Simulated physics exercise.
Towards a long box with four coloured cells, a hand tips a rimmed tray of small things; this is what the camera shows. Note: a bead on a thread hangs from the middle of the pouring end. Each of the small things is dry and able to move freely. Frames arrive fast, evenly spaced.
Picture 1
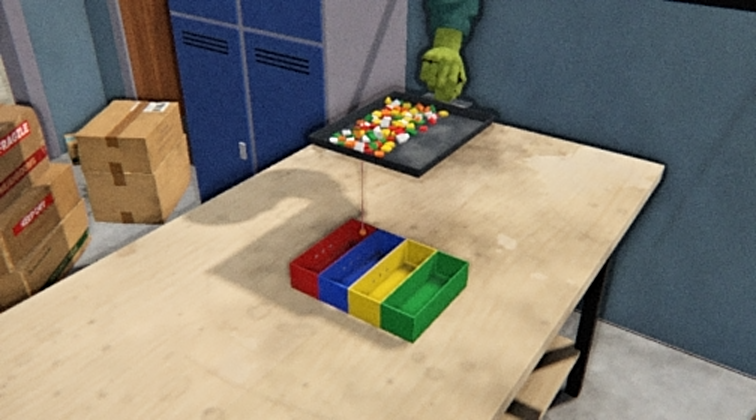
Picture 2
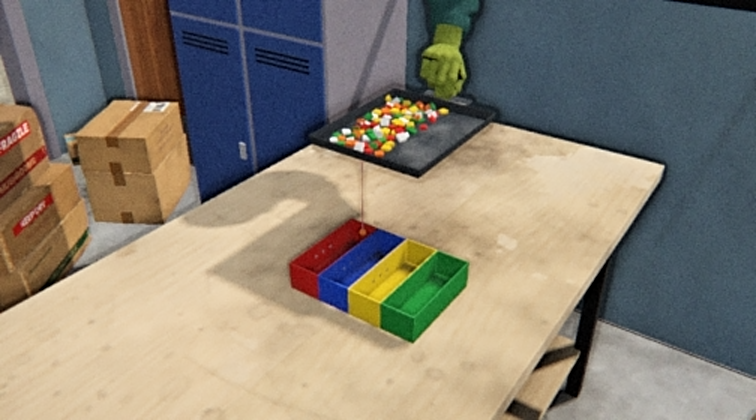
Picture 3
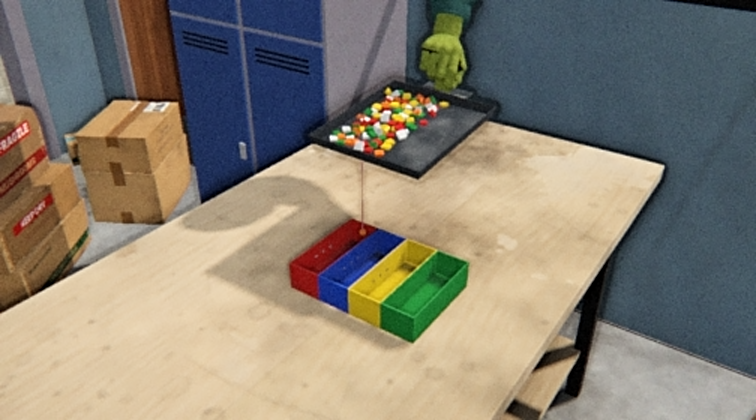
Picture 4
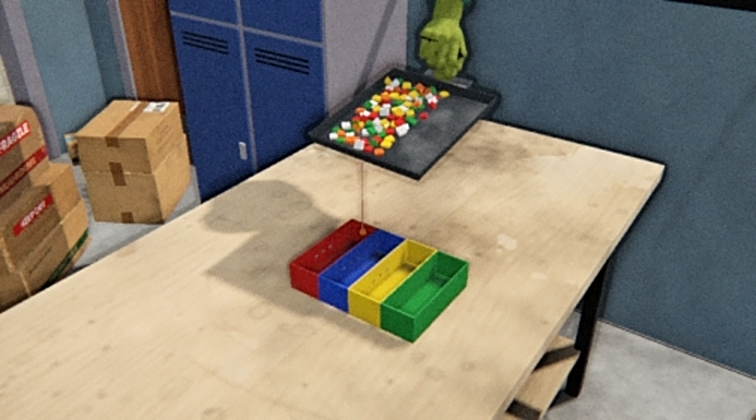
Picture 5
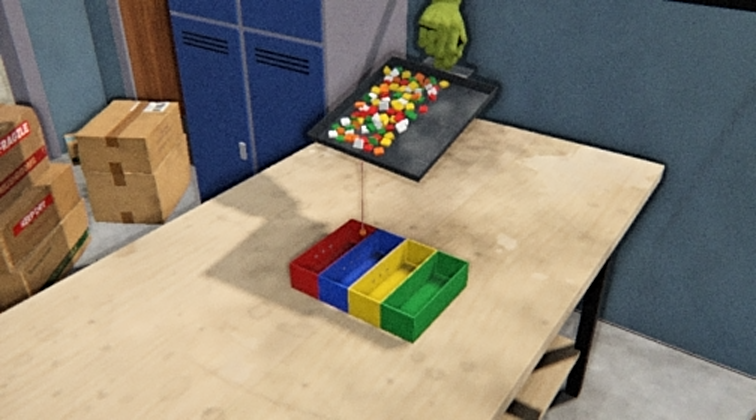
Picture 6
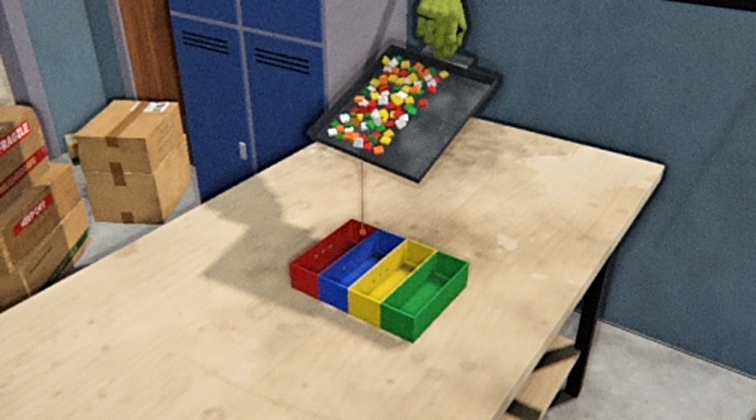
A gloved green hand raises the far side of a dark rimmed tray of small multicoloured pieces, tilting it steadily toward a box with red, blue, yellow and green cells, while the pieces shift little and the hanging thread stays nearly still.
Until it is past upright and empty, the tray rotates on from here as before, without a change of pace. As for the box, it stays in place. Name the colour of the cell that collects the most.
Yellow.
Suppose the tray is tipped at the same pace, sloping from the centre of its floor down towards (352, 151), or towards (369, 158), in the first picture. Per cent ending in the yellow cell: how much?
In order, 0 in a hundred and 10 in a hundred.
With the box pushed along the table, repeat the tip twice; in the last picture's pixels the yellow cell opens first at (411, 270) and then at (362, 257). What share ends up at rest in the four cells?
Roughly 100 per cent the first time and 90 per cent the second.
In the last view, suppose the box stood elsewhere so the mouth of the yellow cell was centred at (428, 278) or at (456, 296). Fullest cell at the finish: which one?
Run one gives blue; run two gives that red cell.
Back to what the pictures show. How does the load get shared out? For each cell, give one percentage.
As percentages, the split is red cell 10, then blue cell 30, then yellow cell 50, and finally green cell 0.
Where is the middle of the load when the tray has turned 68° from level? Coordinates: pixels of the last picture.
The load is centred near (376, 154).
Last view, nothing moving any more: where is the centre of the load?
Near (379, 288), more or less.
Soon, tray tipped steeply; most on the tray; a small part falling or outside the box.
A while on, tray tipped past a quarter turn; a small part on the tray; about a third in the yellow cell; about a quarter in the blue cell; a small part in the red cell; a stray few in the green cell; about a quarter falling or outside the box.
Towards the end, tray tipped past a quarter turn; about half in the yellow cell; about a third in the blue cell; a small part in the red cell; a stray few in the green cell; a stray few falling or outside the box.
Finally, tray tipped past a quarter turn; about half in the yellow cell; about a third in the blue cell; a small part in the red cell; a stray few in the green cell; a stray few outside the box.
